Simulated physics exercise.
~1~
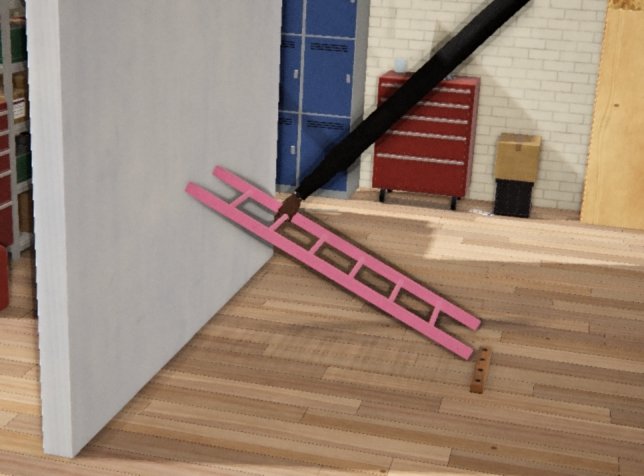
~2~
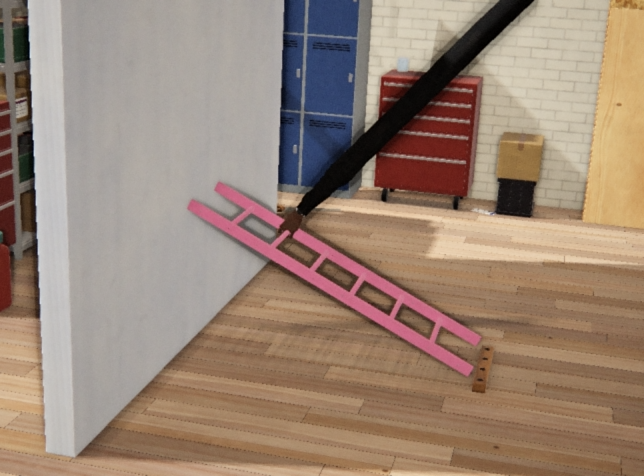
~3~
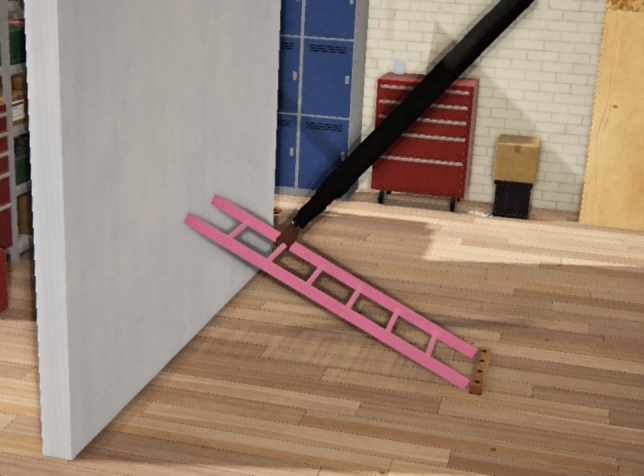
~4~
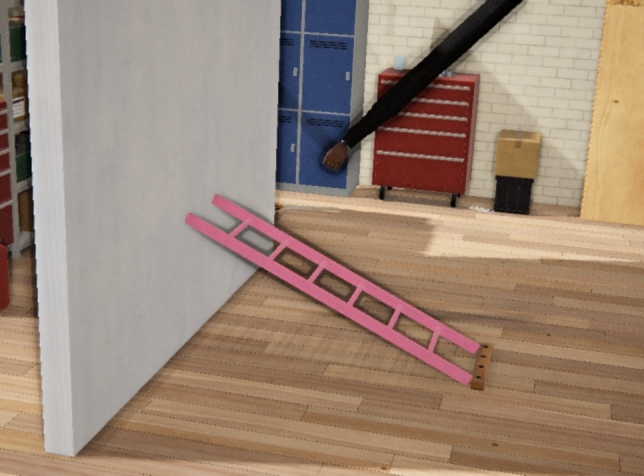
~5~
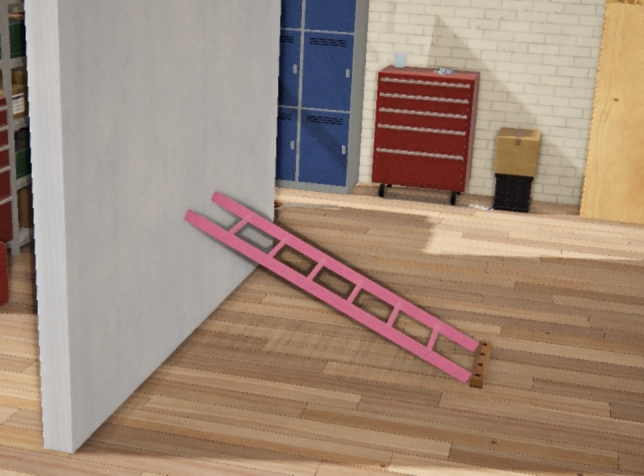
A pink gate is lowered against a gray wall by a black arm, which withdraws, leaving it leaning.
